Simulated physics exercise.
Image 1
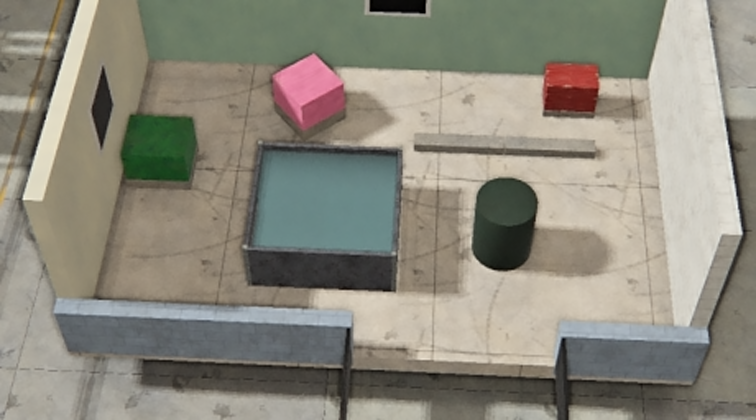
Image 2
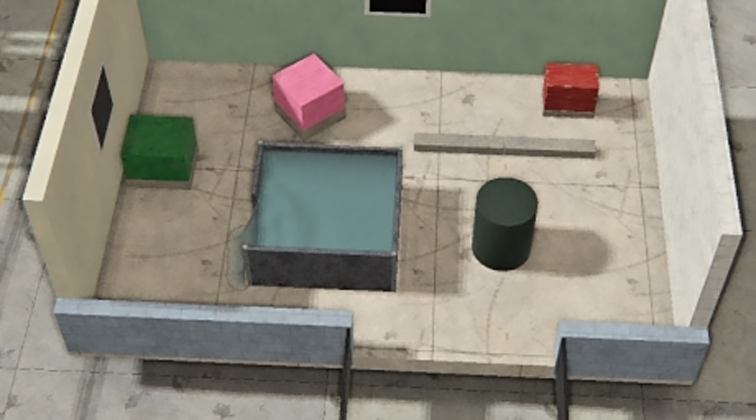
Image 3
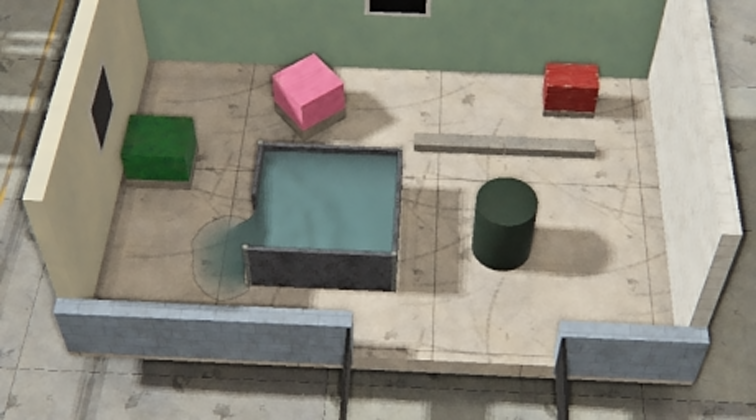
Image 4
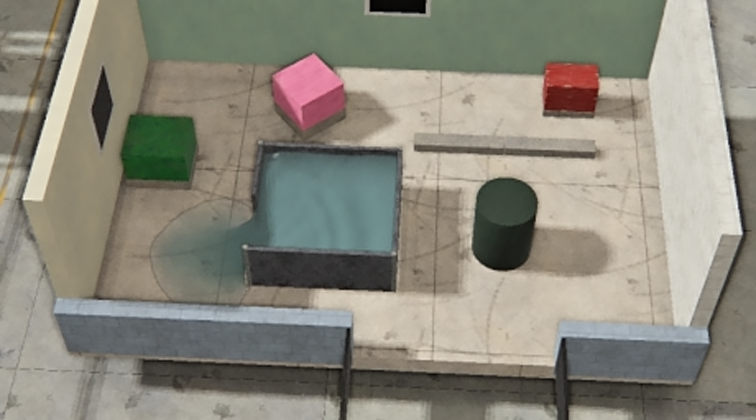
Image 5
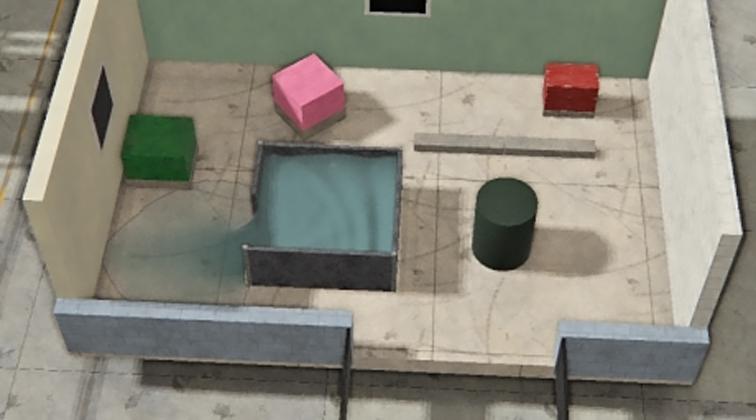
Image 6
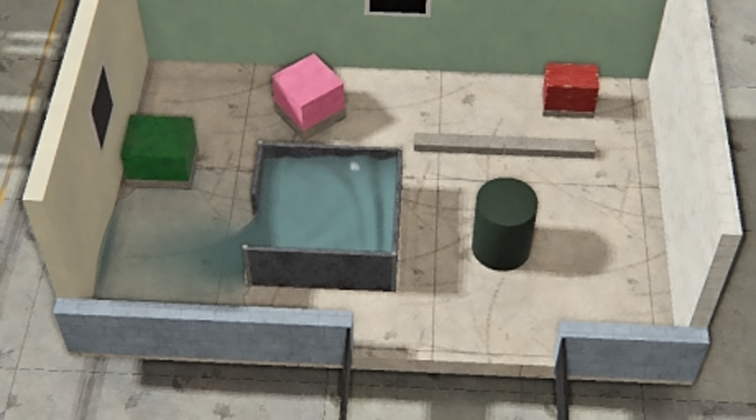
A square open tank of blue-green water stands left of centre in a roofless storage shed, seen from above by a still camera. A green box sits at the left, a pink box behind the tank, a red box at the back right, and a dark green cylinder right of the tank, near a low grey strip. The tank's left side tears open, and water pours out, spreading leftward across the floor to the cream wall.
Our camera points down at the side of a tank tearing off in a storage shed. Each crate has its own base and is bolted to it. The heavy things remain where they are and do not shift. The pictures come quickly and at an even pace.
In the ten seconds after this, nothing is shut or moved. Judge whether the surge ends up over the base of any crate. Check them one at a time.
The green crate sits too low, the red crate sits high enough, the pink crate sits high enough.
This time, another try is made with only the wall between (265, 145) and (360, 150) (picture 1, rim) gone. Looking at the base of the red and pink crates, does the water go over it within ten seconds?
In that case the red crate is flooded and the pink crate is flooded.
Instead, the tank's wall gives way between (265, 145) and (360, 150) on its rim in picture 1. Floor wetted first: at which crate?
The pink-painted one.
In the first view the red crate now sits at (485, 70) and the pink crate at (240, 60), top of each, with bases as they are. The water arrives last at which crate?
It's the red one.
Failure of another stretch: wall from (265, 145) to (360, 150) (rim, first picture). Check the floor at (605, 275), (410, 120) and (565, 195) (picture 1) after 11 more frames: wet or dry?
Place one: Spared by the leak. Place two: Reached by the flood. Place three: Spared by the leak.
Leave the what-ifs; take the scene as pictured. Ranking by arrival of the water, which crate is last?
It's the red crate.
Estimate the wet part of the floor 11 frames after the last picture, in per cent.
It comes out near 20 percent.
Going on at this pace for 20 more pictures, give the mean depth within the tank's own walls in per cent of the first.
Estimate: Close to 40 %.
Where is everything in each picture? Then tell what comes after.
The open tank at (325, 201) is whole and still, in the first picture.
The front is at (243, 288), out from the gap at (255, 243), in the second picture.
Water pours out at (255, 245) and has run to (201, 237), in the third picture.
The front is at (157, 246), out from the gap at (255, 246), in the fourth picture.
The front is at (108, 257), out from the gap at (255, 247), in the fifth picture.
The front is at (94, 299), out from the gap at (255, 246), in the sixth picture.
A moment on, water covers 15 % of the floor; the green crate water round its plinth, the red crate not reached, the pink crate not reached.
Next, water covers 20 % of the floor; the green crate water round its plinth, the red crate not reached, the pink crate not reached.
Then, water covers 35 % of the floor; the green crate water round its plinth, the red crate not reached, the pink crate water round its plinth.
Later, water covers 65 % of the floor; the green crate water round its plinth, the red crate not reached, the pink crate water round its plinth.
In the end, water covers 95 % of the floor; the green crate was topped, the red crate stayed above the water, the pink crate stayed above the water.
